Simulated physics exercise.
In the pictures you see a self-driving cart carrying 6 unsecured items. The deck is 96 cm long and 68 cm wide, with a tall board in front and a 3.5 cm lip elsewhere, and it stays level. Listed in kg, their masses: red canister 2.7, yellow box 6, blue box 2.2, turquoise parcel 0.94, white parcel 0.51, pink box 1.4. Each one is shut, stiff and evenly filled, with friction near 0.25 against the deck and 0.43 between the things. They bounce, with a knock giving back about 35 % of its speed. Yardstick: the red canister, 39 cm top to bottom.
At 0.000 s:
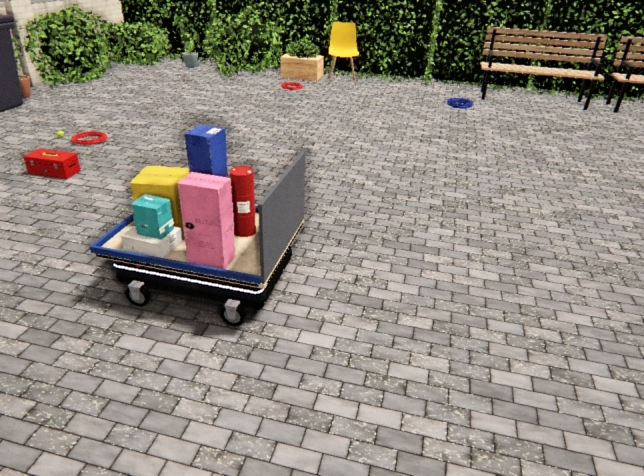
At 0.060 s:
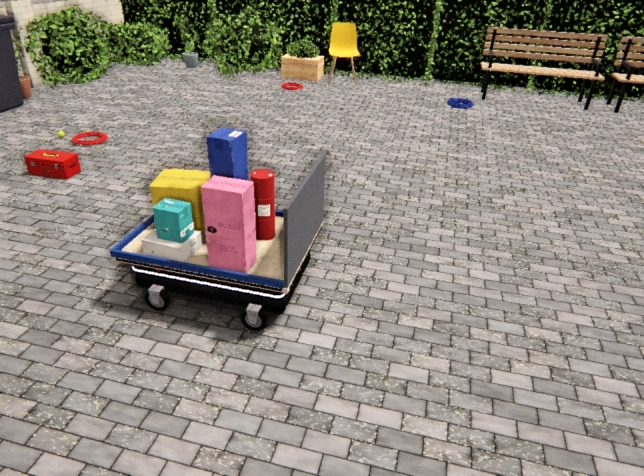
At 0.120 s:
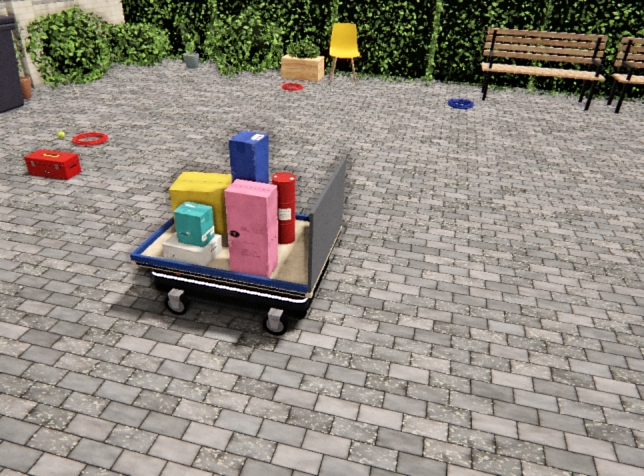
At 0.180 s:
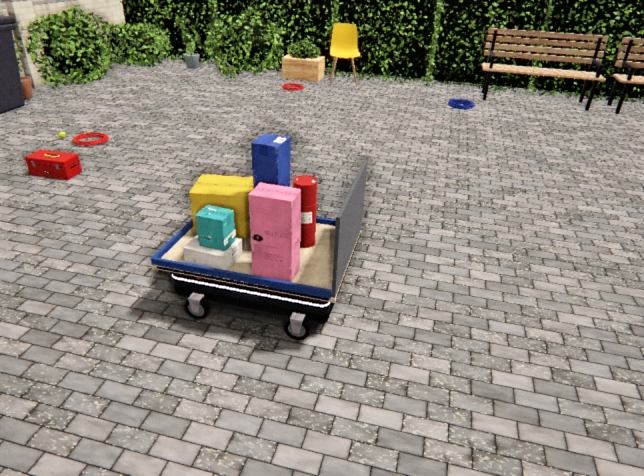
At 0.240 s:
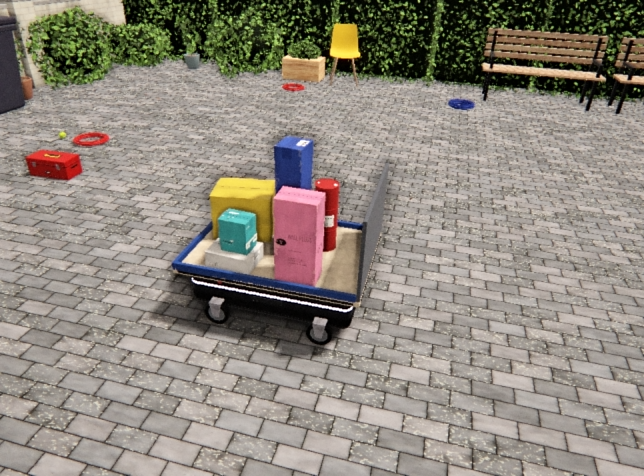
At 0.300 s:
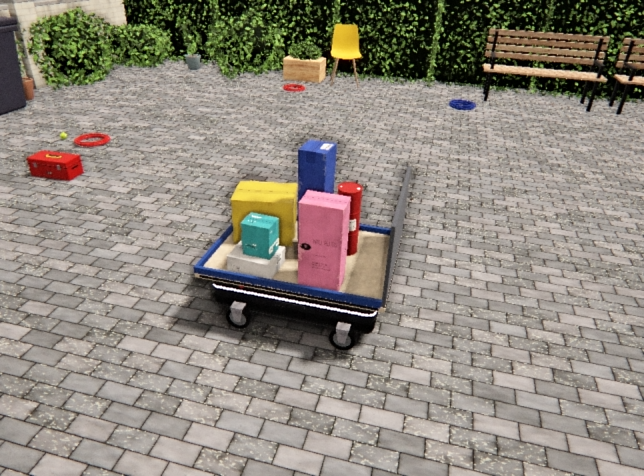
A small flat cart loaded with colourful boxes and a red canister rolled across a paved yard, moving steadily rightward and a little closer while turning slightly, and its load stayed in place on the deck.
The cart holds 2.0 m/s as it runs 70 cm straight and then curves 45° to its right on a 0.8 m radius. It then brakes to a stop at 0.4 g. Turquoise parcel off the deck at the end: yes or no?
No.
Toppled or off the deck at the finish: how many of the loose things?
That makes 2.
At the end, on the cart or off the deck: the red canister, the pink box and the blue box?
The red canister ends off the deck; the pink box is still on the cart; the blue box ends off the deck.
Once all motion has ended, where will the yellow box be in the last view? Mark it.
Look near (623, 400) and you'll find it.
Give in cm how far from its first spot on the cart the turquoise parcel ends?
Displacement: Approx. 34 cm.
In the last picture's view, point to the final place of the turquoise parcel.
Roughly at pixel (600, 421).
By 0.60 s, 120 cm covered, turned 25°; turquoise parcel 7 cm from its spot near (363, 259); red canister tilted 10°; pink box 21 cm from its spot.
By 1.00 s, 193 cm covered, turned 45°; red canister and blue box now off the deck; turquoise parcel 21 cm from its spot near (487, 329); pink box tilted 13°.
By 1.30 s, 214 cm covered, turned 45°; turquoise parcel 25 cm from its spot near (564, 391); pink box tilted 8°; white parcel 23 cm from its spot.
When it is over (2.0 s), off the deck, red canister and blue box; not toppled but over 10 cm from the start, yellow box, turquoise parcel, white parcel and pink box. In the last view, turquoise parcel near (600, 421).
